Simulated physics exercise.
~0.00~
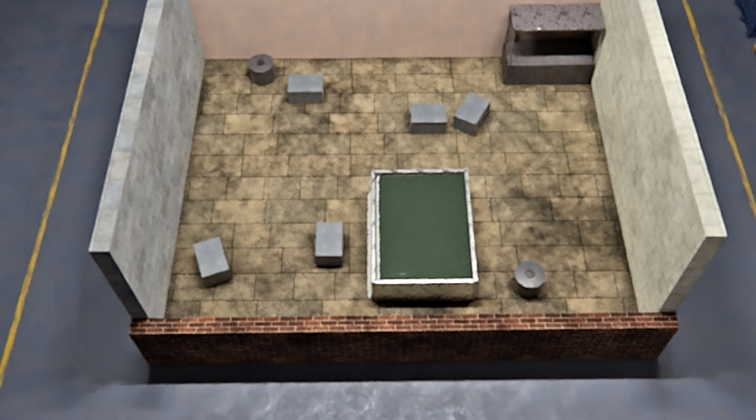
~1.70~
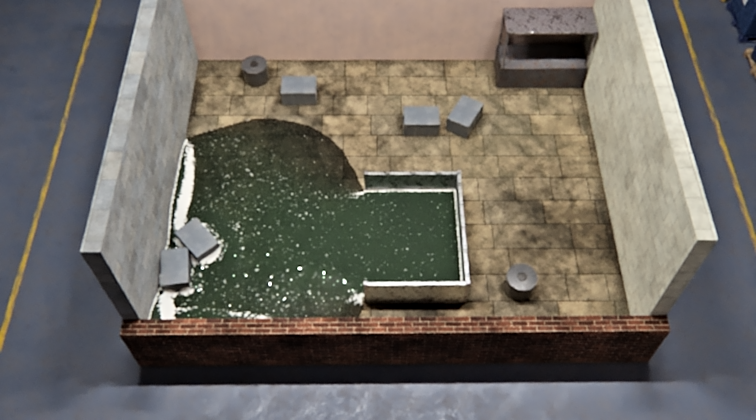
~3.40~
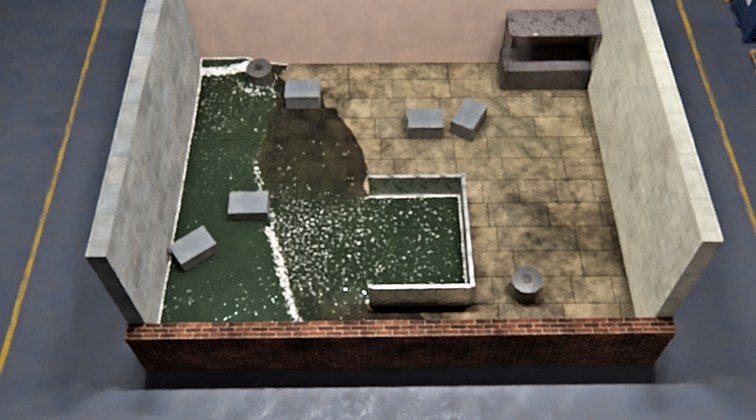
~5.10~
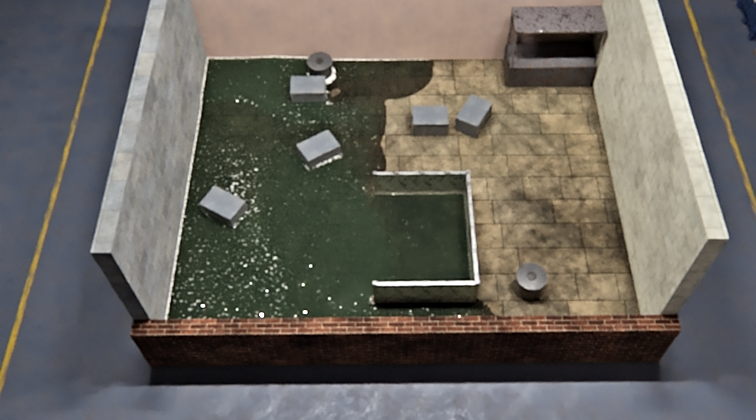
Green water bursts from the left side of a tank in a walled, tiled yard, sweeping two grey blocks to the left wall, then spreads toward the back, carrying them right and shifting a round tub, which all end up resting in shallow water.
